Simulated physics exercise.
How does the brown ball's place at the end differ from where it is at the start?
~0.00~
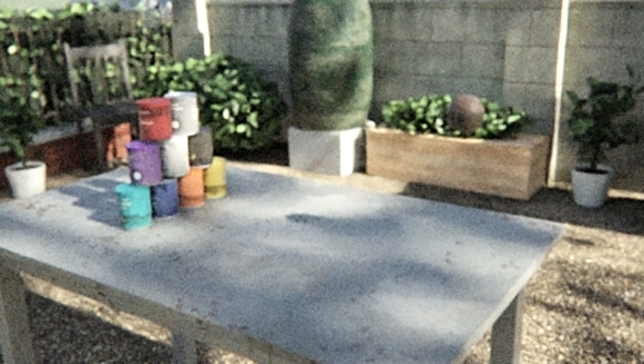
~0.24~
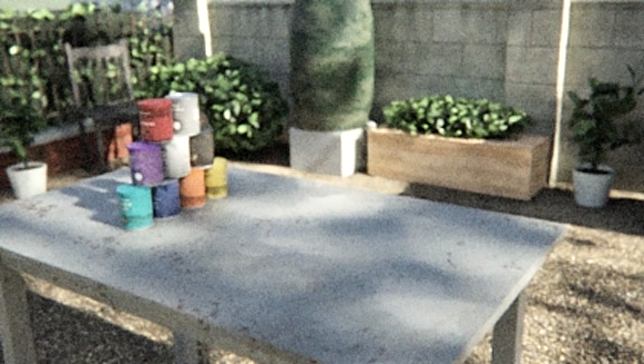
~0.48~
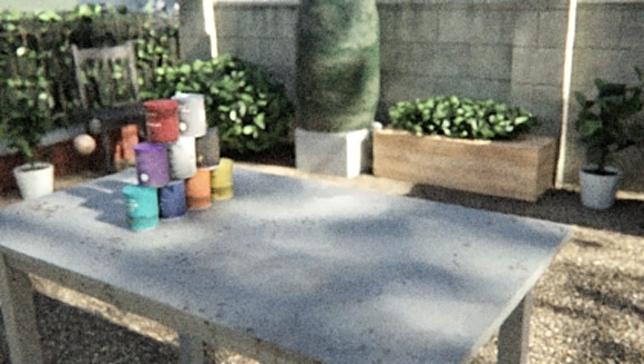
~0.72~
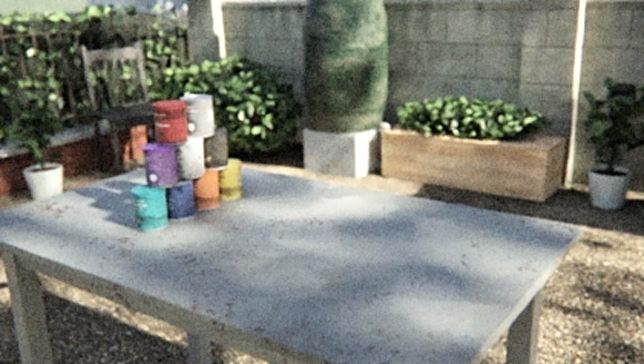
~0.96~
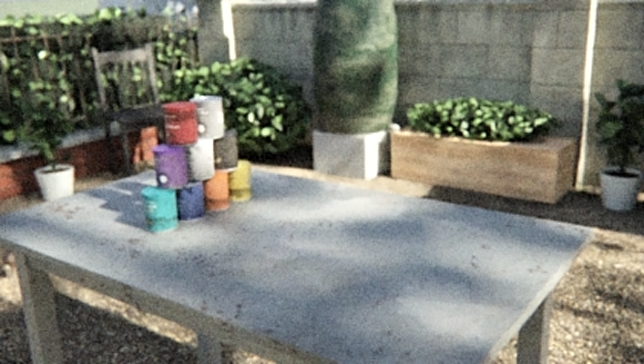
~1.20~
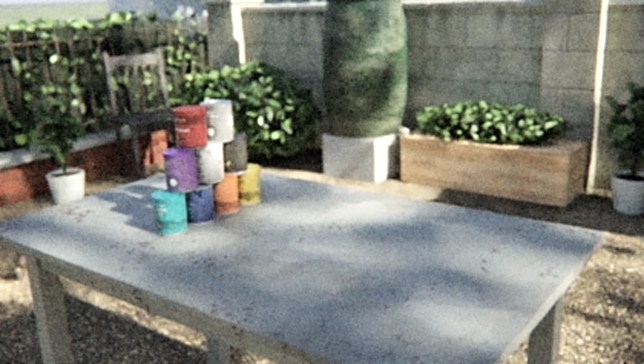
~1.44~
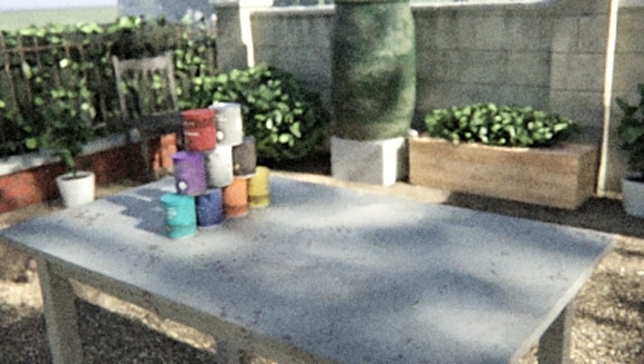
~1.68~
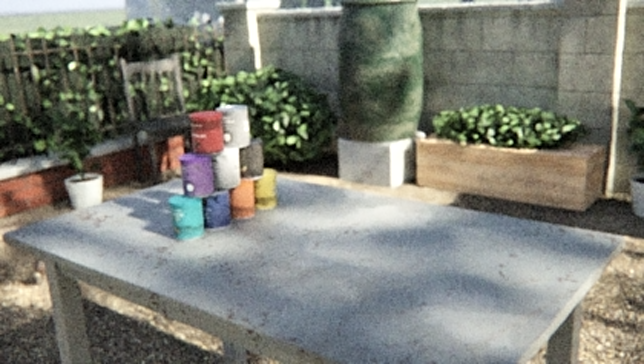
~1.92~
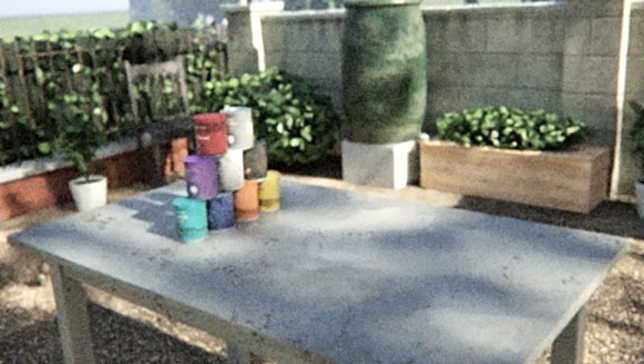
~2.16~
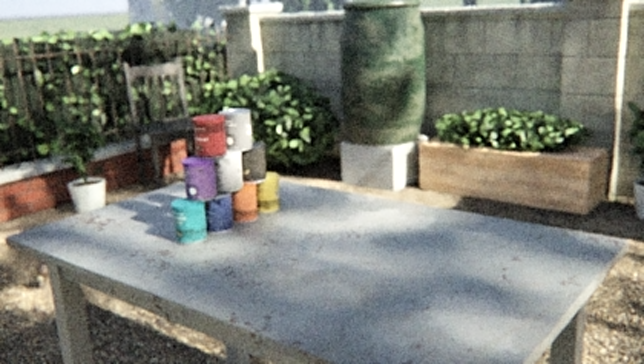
At the start the brown ball is in the air on the right, in front of the leafy wooden planter. By the end it is down low at the far left, by the left corner of the table.
A brown ball flies leftward across a sunlit garden patio, seen from slightly above a pale grey table. Red, white, purple, grey, black, turquoise, blue, orange and yellow tins stand stacked on the table's left side, with a wooden planter, a large green urn and a block wall behind. The ball starts in front of the planter, passes the pile without disturbing it, and reappears to its left. It drops low at the far left by the table's corner, while the view drifts slightly left. At the end every tin still stands in the stack.
